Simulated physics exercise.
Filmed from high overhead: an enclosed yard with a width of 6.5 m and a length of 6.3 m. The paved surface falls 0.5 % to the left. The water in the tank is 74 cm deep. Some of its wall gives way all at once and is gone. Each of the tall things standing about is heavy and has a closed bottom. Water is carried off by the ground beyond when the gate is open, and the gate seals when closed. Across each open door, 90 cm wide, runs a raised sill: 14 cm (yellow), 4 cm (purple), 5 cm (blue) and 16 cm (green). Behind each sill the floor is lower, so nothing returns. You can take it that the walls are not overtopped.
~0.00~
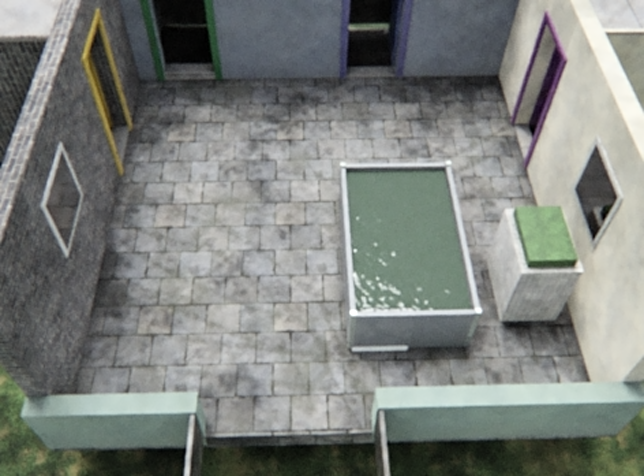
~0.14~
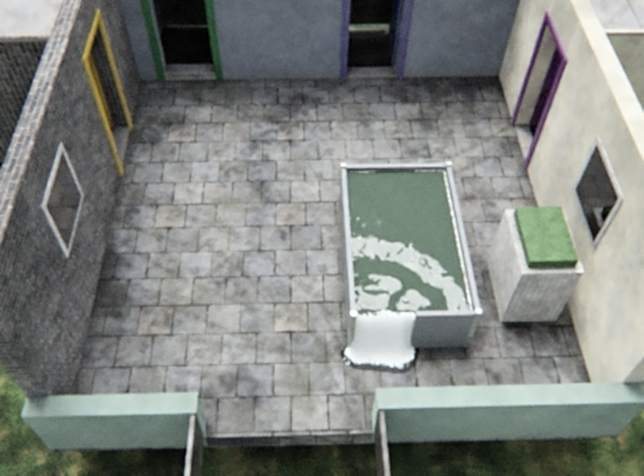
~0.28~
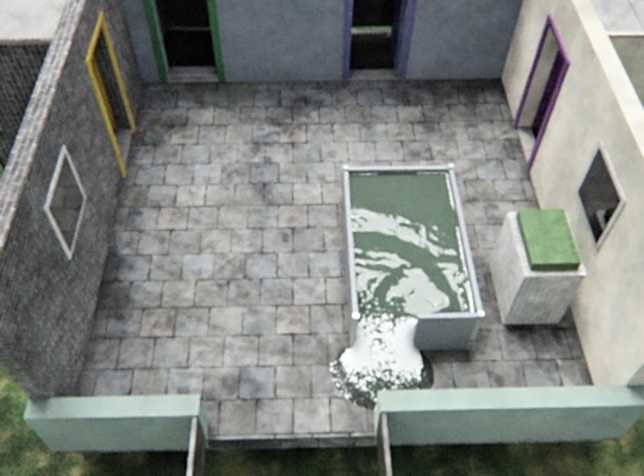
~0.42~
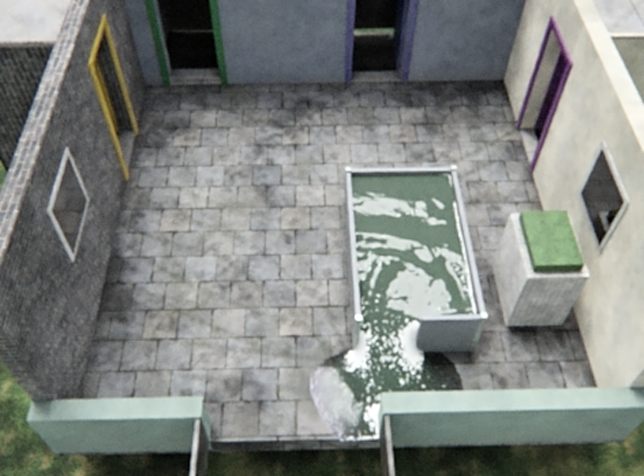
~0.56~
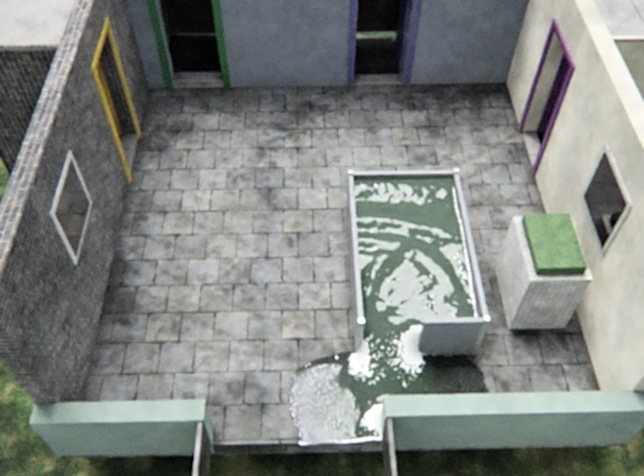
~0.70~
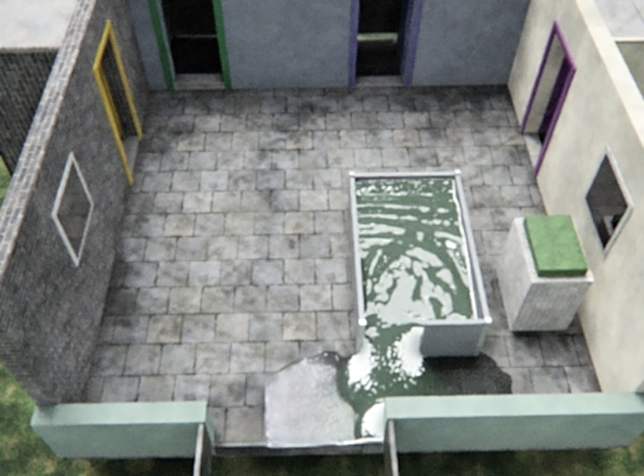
In a walled paved yard, water bursts from a tank's front and spreads across the paving.
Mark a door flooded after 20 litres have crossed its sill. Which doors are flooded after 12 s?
Door by door: The yellow door is not flooded; the purple door is not flooded; the blue door is not flooded; the green door is not flooded.
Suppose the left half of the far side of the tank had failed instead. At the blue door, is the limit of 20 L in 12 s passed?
Note: Blue door, beyond the mark.
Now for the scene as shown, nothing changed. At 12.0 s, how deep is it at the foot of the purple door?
It's some 3.5 centimetres deep.
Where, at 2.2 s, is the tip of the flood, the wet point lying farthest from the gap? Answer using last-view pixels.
Location: Approx. (109, 429) in the last view.
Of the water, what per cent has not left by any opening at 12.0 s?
That would be close to 48 per cent.
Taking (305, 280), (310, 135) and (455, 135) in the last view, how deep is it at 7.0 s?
Reading - approx. 0 / 0 / 3 cm.
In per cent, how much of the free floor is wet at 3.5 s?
20 %.
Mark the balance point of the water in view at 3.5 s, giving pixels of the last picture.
It lies at roughly (429, 304) in pixels.
After 1.4 s water covers 10 % of the floor and is deepest (48 cm) near (392, 423); yellow door not reached, purple door not reached, blue door not reached, green door not reached.
After 2.2 s water covers 15 % of the floor and is deepest (42 cm) near (391, 409); yellow door not reached, purple door not reached, blue door not reached, green door not reached.
After 3.5 s water covers 20 % of the floor and is deepest (28 cm) near (392, 423); yellow door not reached, purple door 2 cm at the sill, 0 L in, blue door not reached, green door not reached.
After 7.0 s water covers 40 % of the floor and is deepest (18 cm) near (392, 423); yellow door not reached, purple door 2 cm at the sill, 0 L in, blue door 3 cm at the sill, 0 L in, green door not reached.
After 12.0 s water covers 65 % of the floor and is deepest (10 cm) near (392, 423); yellow door not reached, purple door 4 cm at the sill, 0 L in, blue door 4 cm at the sill, 1 L in, green door 2 cm at the sill, 0 L in.
